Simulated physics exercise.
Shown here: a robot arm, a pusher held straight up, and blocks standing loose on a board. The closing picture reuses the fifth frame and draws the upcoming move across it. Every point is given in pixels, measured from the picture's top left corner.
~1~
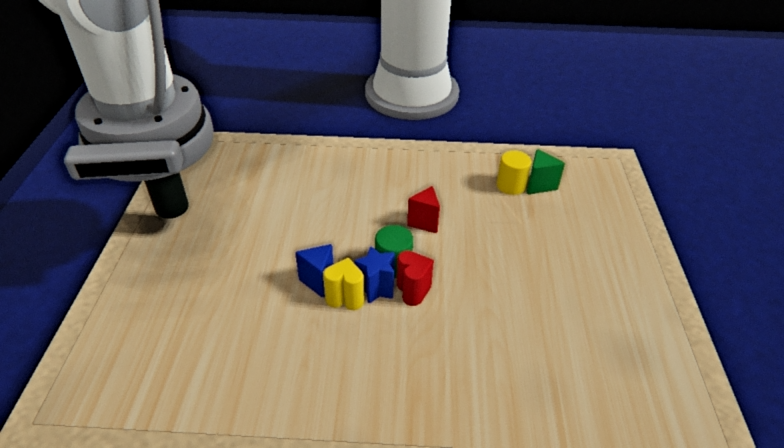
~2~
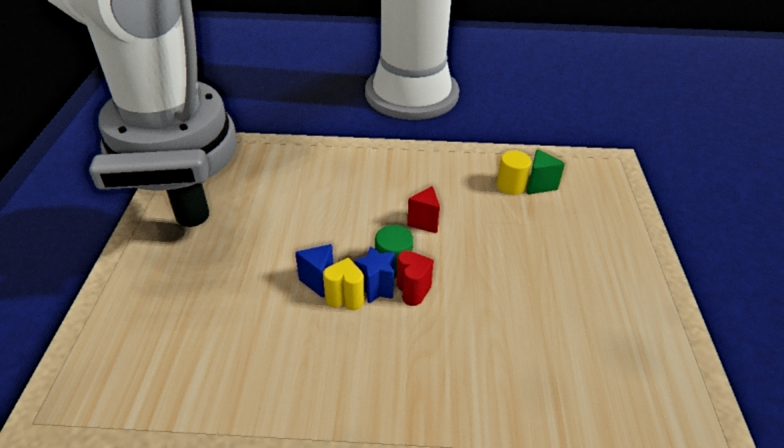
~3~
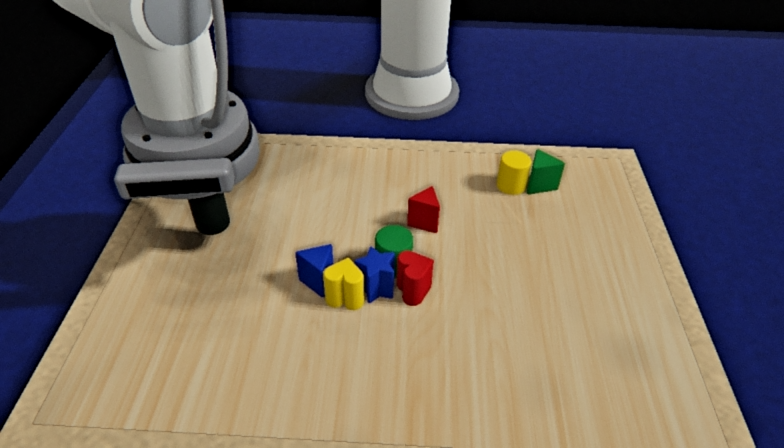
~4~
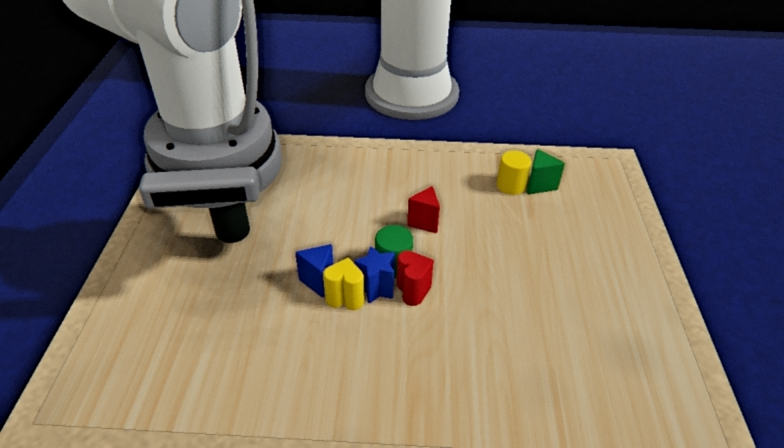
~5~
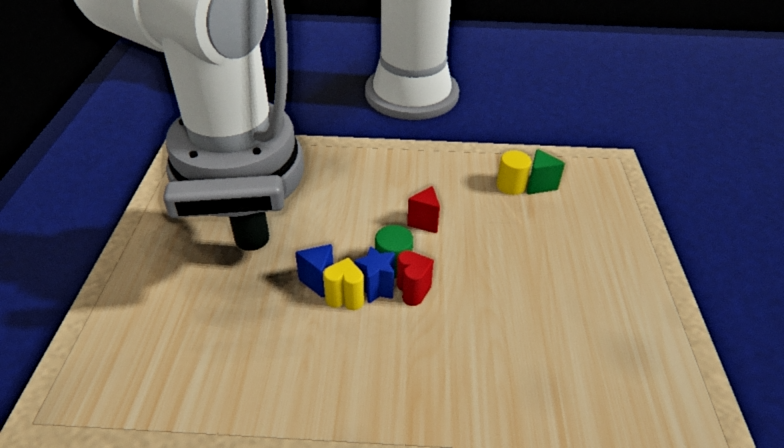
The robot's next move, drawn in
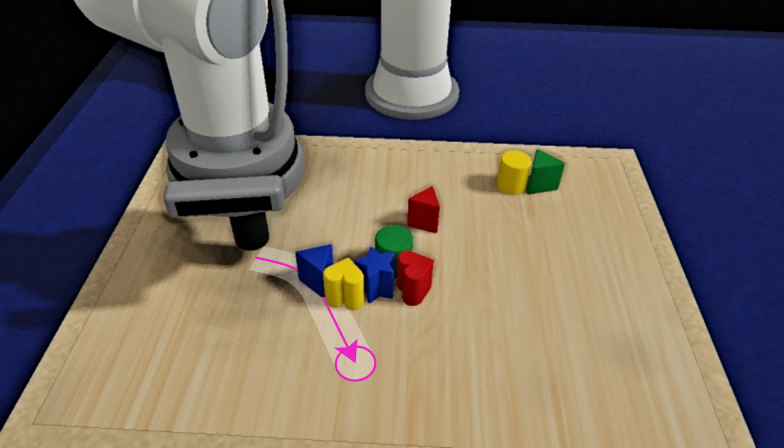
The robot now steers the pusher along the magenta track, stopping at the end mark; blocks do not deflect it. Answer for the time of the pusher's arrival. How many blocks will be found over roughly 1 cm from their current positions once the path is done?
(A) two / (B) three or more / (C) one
(A)
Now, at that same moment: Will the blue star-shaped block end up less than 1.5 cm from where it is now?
Yes.
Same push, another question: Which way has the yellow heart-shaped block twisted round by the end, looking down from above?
From the top, the block rotates counterclockwise.
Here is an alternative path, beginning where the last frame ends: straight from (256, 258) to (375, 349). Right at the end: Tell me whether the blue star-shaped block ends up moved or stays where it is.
Put simply, it goes somewhere else.
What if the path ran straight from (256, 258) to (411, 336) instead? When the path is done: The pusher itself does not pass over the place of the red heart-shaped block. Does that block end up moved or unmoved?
That block will leave its spot.
Drawn move, from (256, 258) through (305, 275) and (332, 315) to (356, 363).
On the path given first. One third of the way, pusher at (303, 258); blue triangular piece at (328, 266); yellow heart-shaped block at (352, 278), turned 25° anticlockwise.
Two thirds of the way, pusher at (330, 298); blue triangular piece at (358, 302), turned 25° anticlockwise; yellow heart-shaped block at (386, 298), turned 70° anticlockwise; blue star-shaped block at (380, 263), turned 15° anticlockwise.
At the end, pusher at (355, 346); blue triangular piece at (389, 331), turned 90° anticlockwise; yellow heart-shaped block at (394, 301), turned 100° anticlockwise; blue star-shaped block at (380, 263), turned 15° anticlockwise; green disc still.
